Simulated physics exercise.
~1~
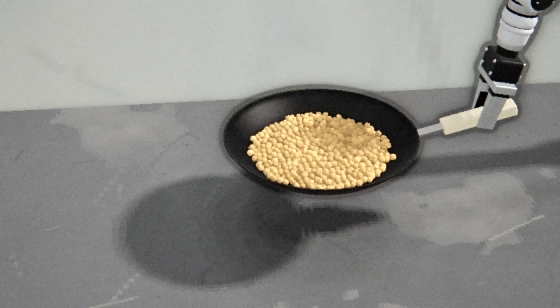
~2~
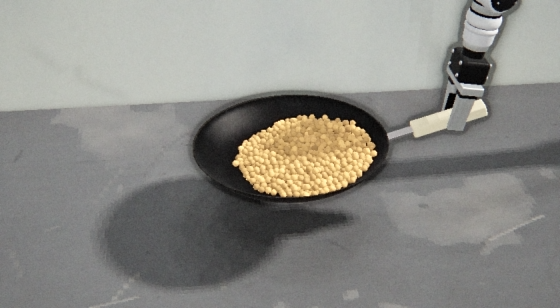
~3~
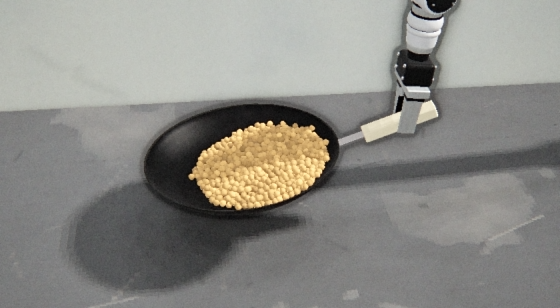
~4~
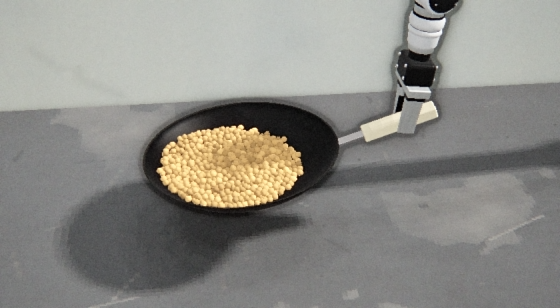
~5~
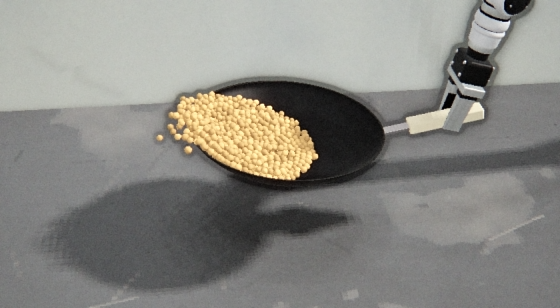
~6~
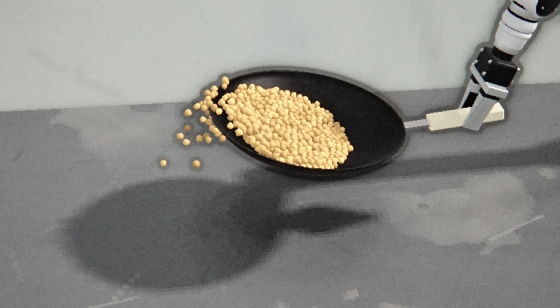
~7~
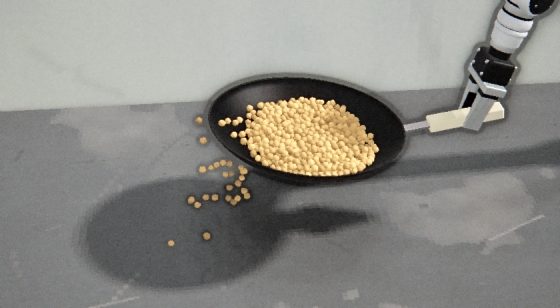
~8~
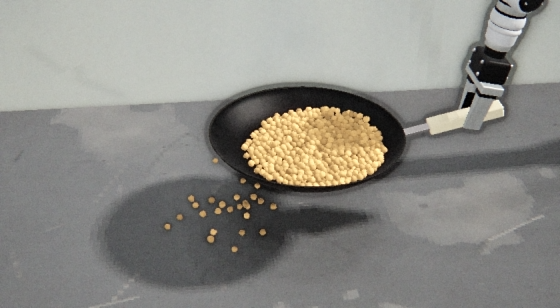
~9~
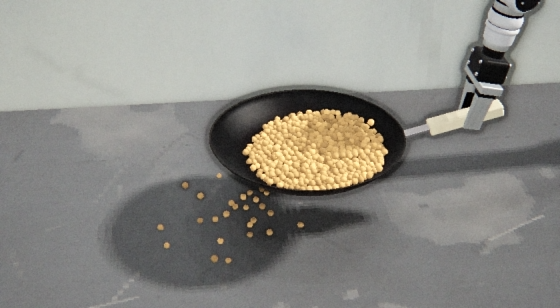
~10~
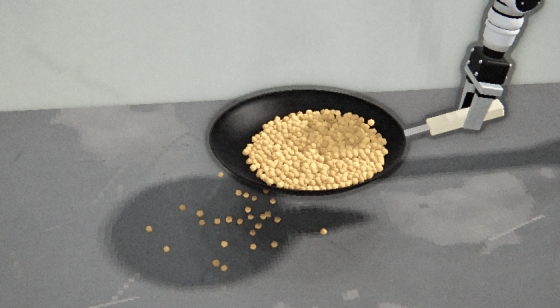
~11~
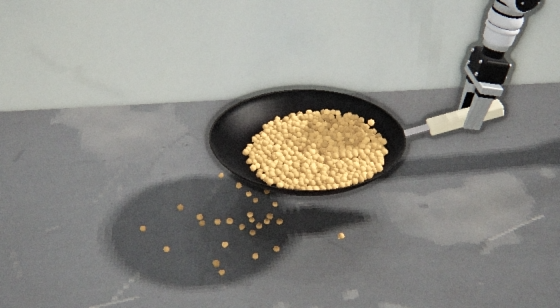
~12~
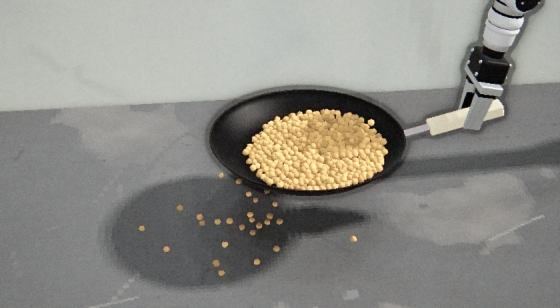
A dark grey tabletop with pale, worn patches meets a light grey-green wall, seen from a fixed, slightly raised viewpoint. A black frying pan heaped with tan chickpeas hangs above it, its pale handle held by a black and white robot gripper at the upper right. The arm carries the pan left and stops, and the chickpeas slide toward the far left side. It then swings back right and up, tipping slightly, and a small cluster spills over the left rim. The pan levels and settles lower, still mostly full, while the fallen chickpeas scatter across its shadow, one rolling right before all is still.
